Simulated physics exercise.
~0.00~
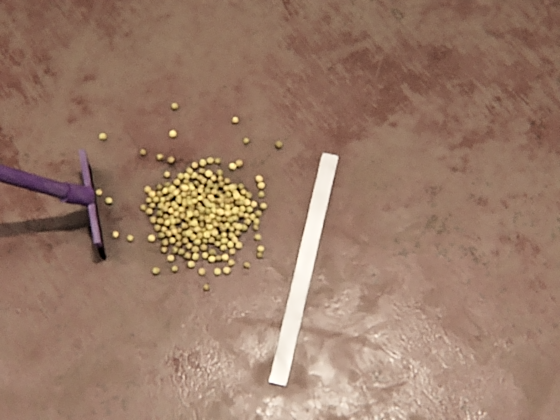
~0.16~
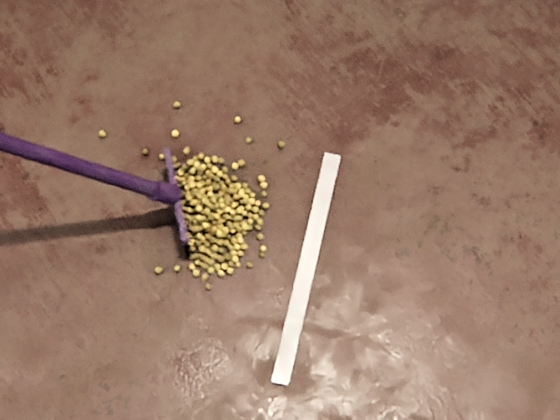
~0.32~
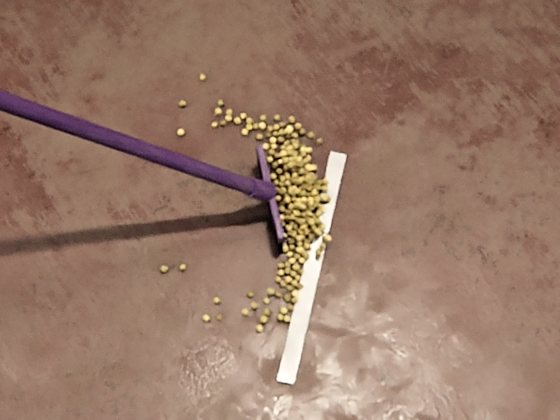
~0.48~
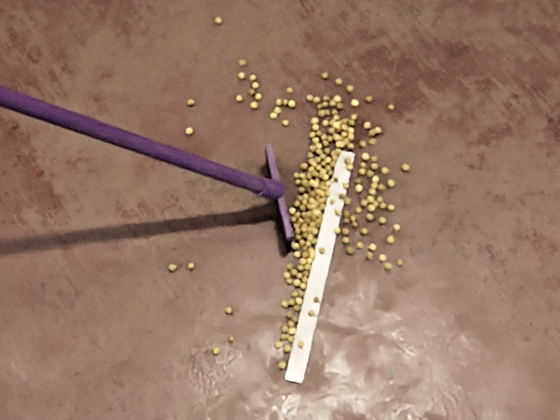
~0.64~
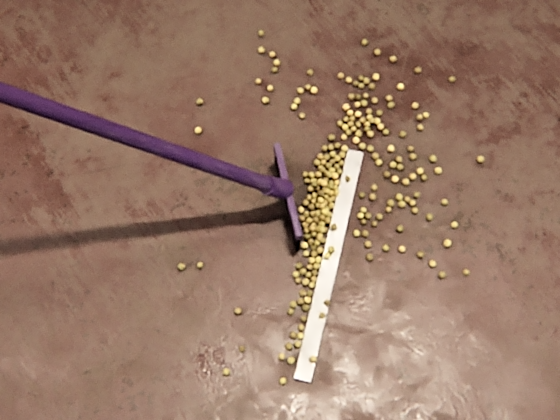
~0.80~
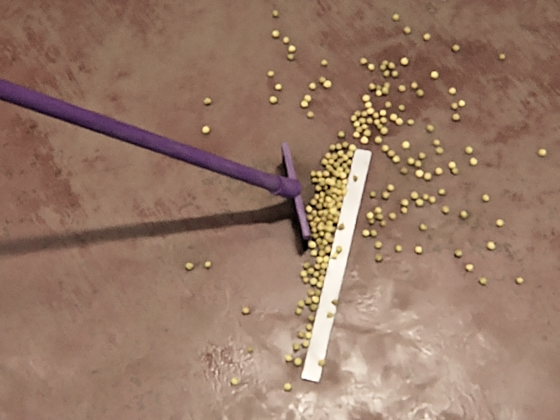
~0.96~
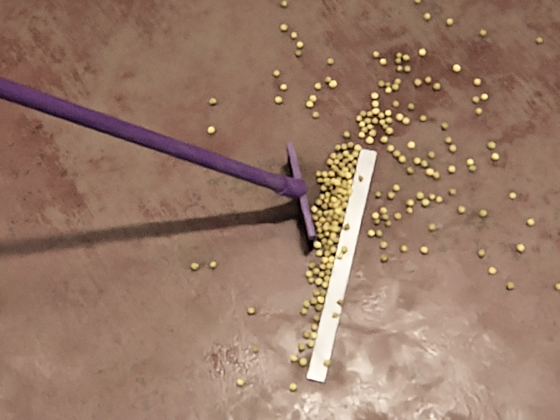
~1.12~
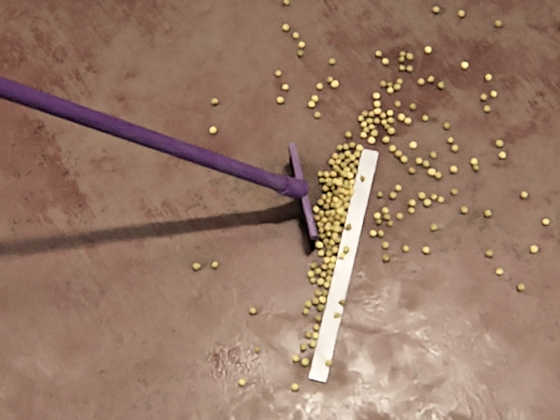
We see a purple squeegee push a pile of yellowish beans rightward across a brown floor into a fixed white strip, where many spill over and around its upper end, scattering to the right before settling, while a cluster stays between the blade and the strip.
